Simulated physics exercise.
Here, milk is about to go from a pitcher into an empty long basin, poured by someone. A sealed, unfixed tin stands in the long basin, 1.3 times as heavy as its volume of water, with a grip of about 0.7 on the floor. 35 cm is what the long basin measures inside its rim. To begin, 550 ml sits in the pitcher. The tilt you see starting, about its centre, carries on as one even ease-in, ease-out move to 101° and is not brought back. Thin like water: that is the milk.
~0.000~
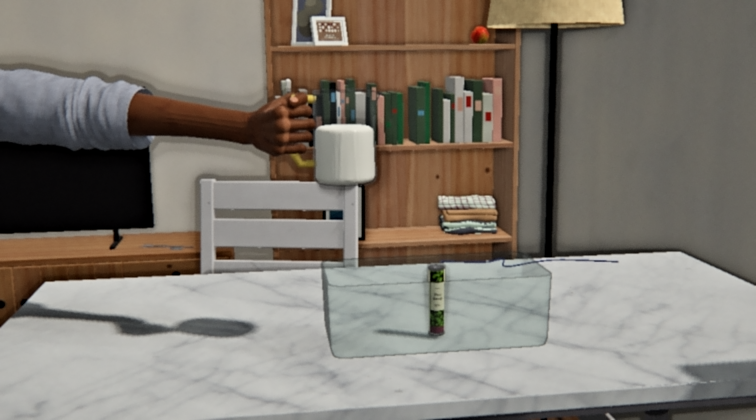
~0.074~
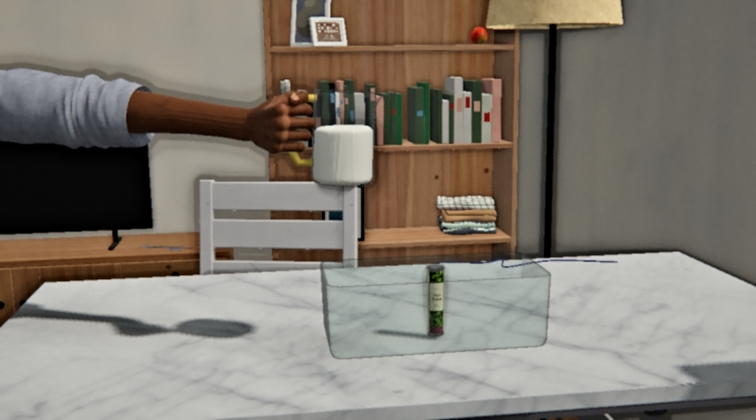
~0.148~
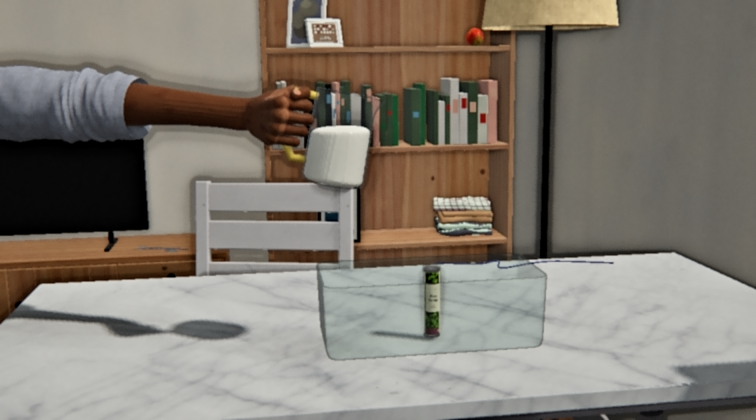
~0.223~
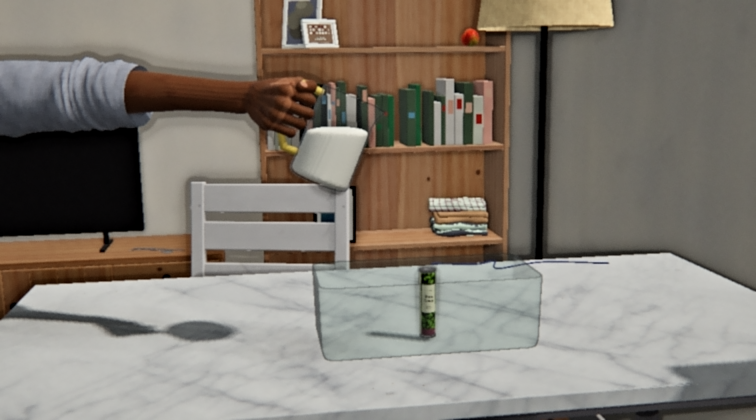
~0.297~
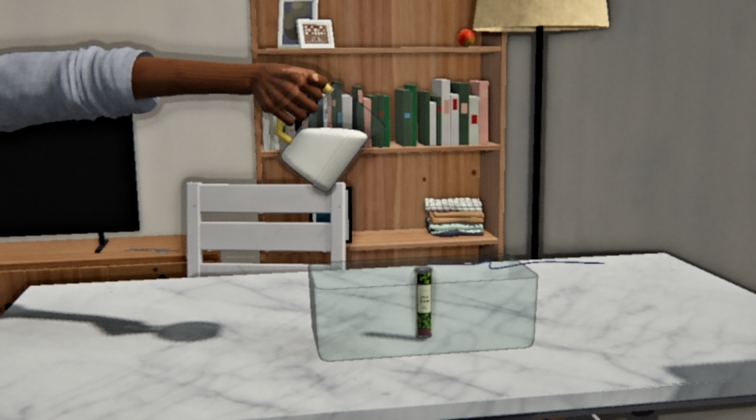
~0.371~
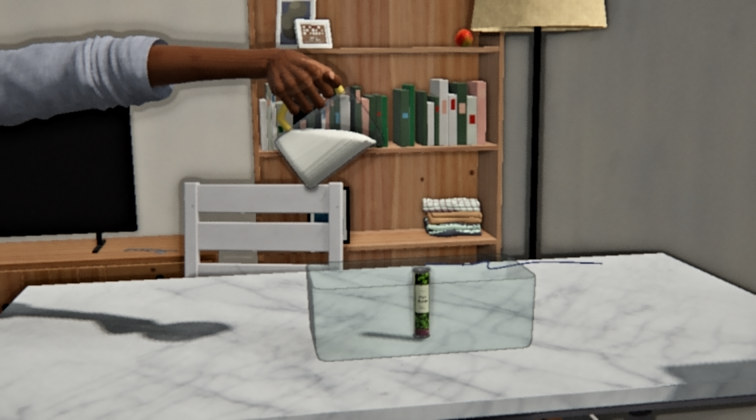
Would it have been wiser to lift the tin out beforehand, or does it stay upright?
It is left on its base.
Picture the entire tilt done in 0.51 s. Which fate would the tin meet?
Then the tin does not tip.
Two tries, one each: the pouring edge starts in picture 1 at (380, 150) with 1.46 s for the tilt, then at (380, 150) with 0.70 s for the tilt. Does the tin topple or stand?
Run one: It tumbles. Run two: It tumbles.
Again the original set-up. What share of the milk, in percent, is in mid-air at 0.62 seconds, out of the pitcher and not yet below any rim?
Around 28 in a hundred.
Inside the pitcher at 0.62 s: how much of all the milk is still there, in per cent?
72 %.
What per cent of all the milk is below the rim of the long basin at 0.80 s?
Around 38 in a hundred.
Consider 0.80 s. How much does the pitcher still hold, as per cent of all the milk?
Close to 30 in a hundred.
Then, 0.62 s in, the tilt is 98° and 71 per cent is still to pour; the tin stands where it began.
Then, 0.80 s in, the tilt is 101° and 30 per cent is still to pour; the tin stands where it began.
Then, 0.99 s in, the tilt is 101° and 11 per cent is still to pour; the tin stands where it began.
Then, 1.20 s in, the tilt is 101° and 3 per cent is still to pour; the tin stands where it began.
Finally, the tin stands where it began.
